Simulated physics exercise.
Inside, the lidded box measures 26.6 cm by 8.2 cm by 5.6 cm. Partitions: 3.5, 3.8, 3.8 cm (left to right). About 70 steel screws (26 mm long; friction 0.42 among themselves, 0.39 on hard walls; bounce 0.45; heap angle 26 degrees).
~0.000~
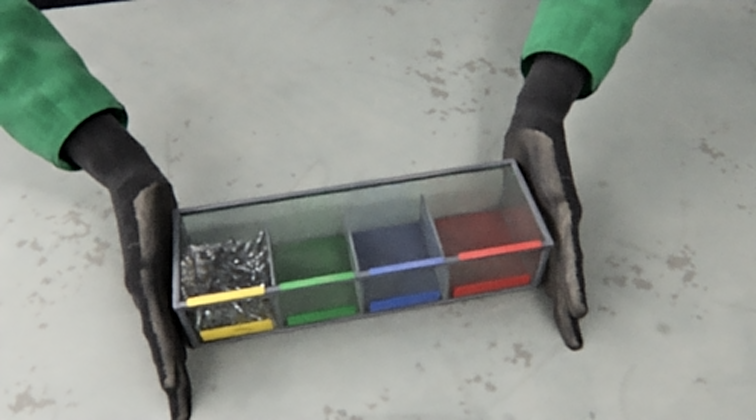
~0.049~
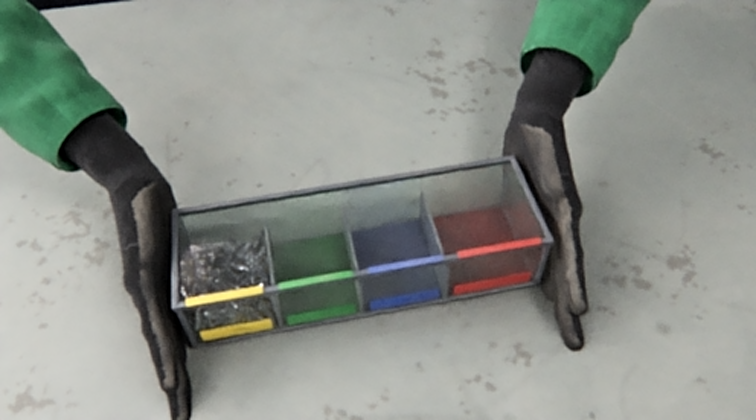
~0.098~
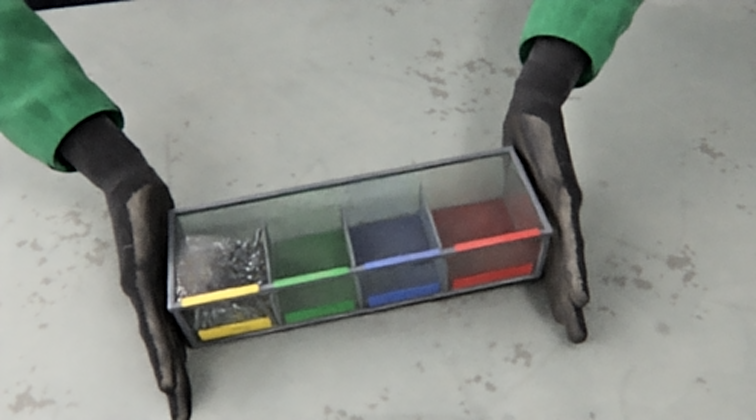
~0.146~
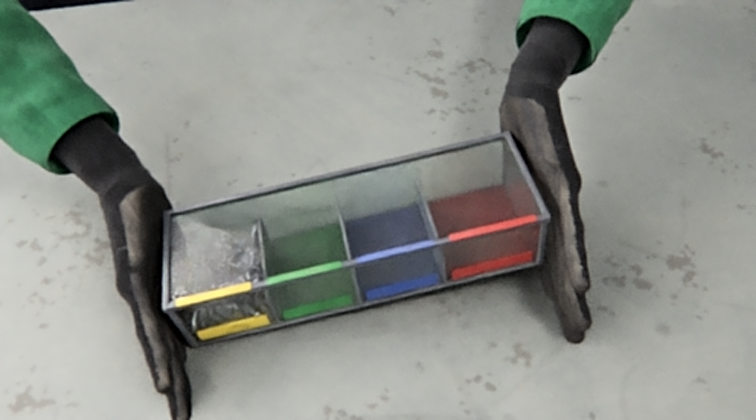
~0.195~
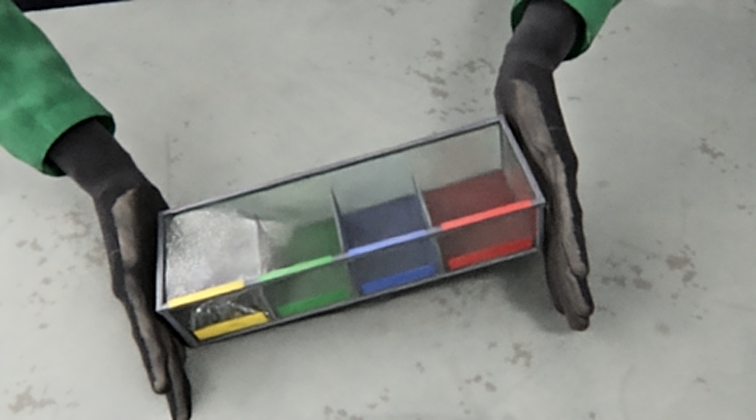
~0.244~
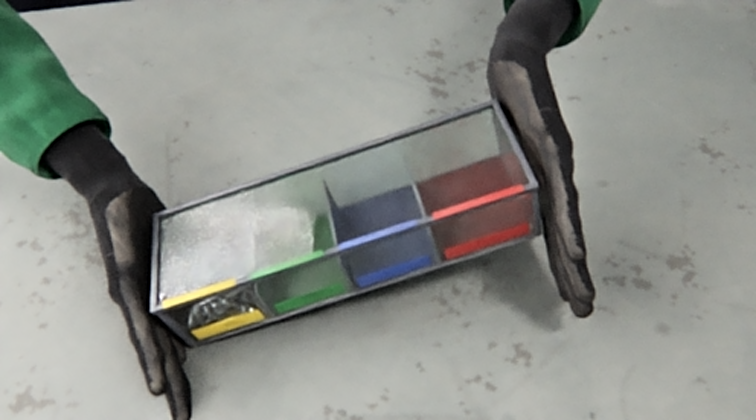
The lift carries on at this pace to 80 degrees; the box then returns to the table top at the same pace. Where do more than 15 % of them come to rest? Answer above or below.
Red below, blue below, green below, yellow above.
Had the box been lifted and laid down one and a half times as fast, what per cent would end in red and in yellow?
Red 0; yellow 100.
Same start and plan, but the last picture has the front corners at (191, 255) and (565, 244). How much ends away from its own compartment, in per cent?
In that case some 35 per cent.
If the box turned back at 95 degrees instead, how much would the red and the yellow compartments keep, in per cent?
Then: Red 0; yellow 100.
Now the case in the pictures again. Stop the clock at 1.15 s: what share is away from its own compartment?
About 0 per cent.
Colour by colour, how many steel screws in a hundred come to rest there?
Red 0, blue 0, green 0, yellow 100.
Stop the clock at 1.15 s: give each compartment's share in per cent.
Red 0; blue 0; green 0; yellow 100.
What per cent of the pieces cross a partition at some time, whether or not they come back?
Some 0 per cent.
Then, at 1.15 s, tilt 80 degrees; yellow 100 %.
After 1.76 s, tilt 35 degrees; yellow 100 %.
After 2.41 s, tilt 0 degrees; yellow 100 %.
By 2.7 s all is still; red 0 %, blue 0 %, green 0 %, yellow 100 %.
